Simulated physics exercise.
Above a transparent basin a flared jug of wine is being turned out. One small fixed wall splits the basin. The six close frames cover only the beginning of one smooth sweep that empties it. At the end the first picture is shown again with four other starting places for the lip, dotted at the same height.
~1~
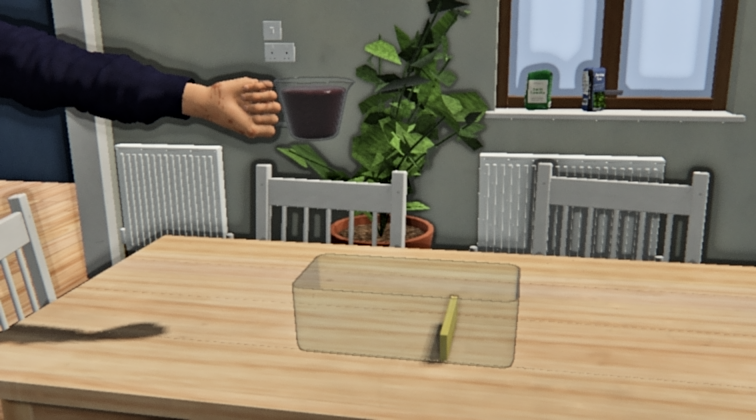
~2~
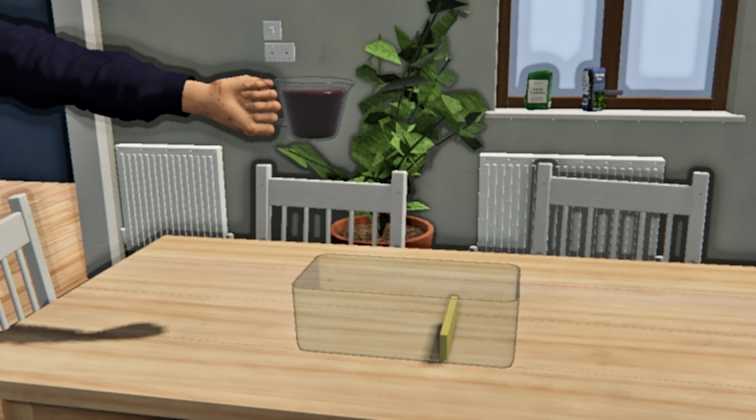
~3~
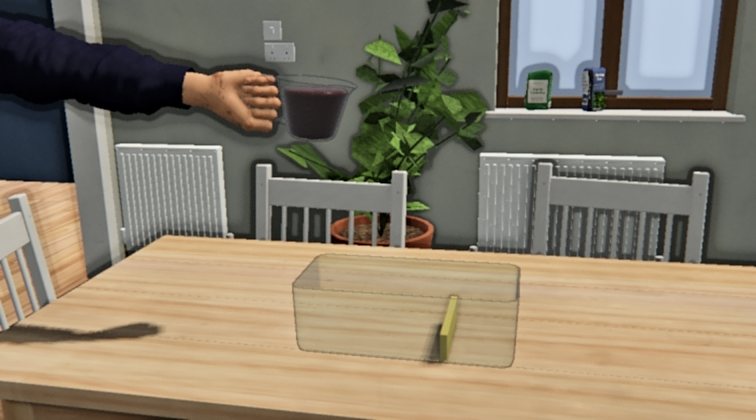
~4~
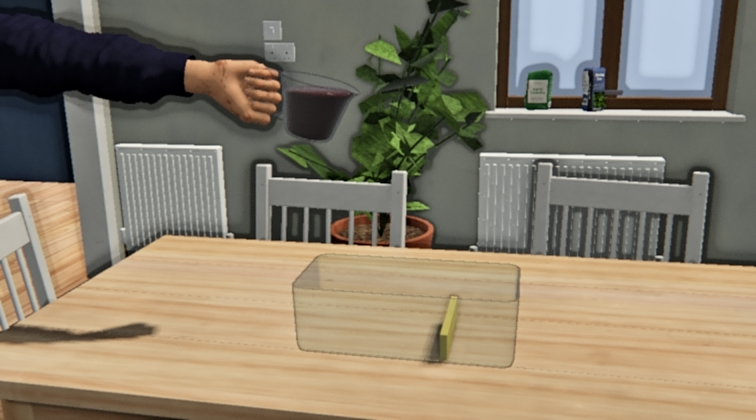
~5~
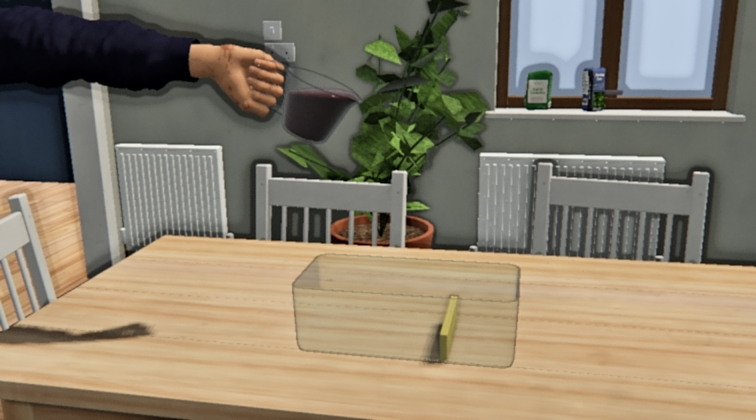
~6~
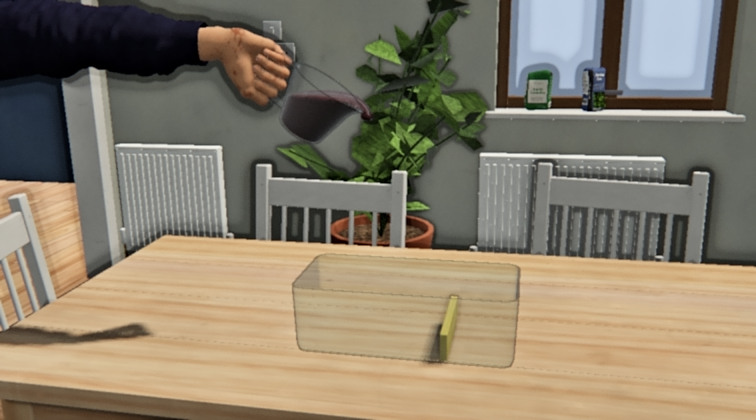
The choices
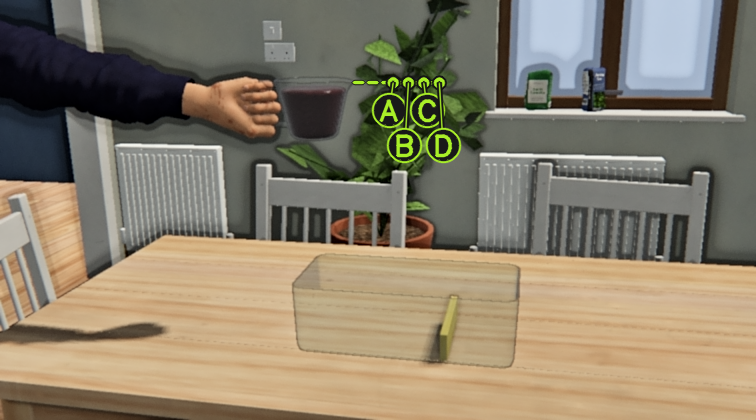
In a dining room, a hand gradually tilts a flared container of dark red liquid rightward.
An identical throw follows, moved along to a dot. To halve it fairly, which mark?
Go for A.
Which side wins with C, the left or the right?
More ends on the right.
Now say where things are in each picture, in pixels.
Upright, lip at (354, 82); basin from (298, 348) to (514, 366); top of the wall at (449, 314); nothing has left yet, in the first picture.
Upright, lip at (355, 83); nothing has left yet, in the second picture.
Tipped about 6°, lip at (357, 87); nothing has left yet, in the third picture.
Tipped about 14°, lip at (359, 93); nothing has left yet, in the fourth picture.
Tipped about 24°, lip at (361, 102); wine is over the lip, down to (361, 102), in the fifth picture.
Tipped about 35°, lip at (362, 112); wine is over the lip, down to (369, 118), in the sixth picture.
On the marked copy, A at (393, 82); B at (408, 82); C at (423, 82); D at (439, 82).
If A is chosen, about 53 % ends left of the wall and 42 % right of it; 5 % is lost outside.
If B is chosen, about 15 % ends left of the wall and 81 % right of it; 4 % is lost outside.
If C is chosen, about 17 % ends left of the wall and 76 % right of it; 7 % is lost outside.
If D is chosen, about 32 % ends left of the wall and 61 % right of it; 7 % is lost outside.
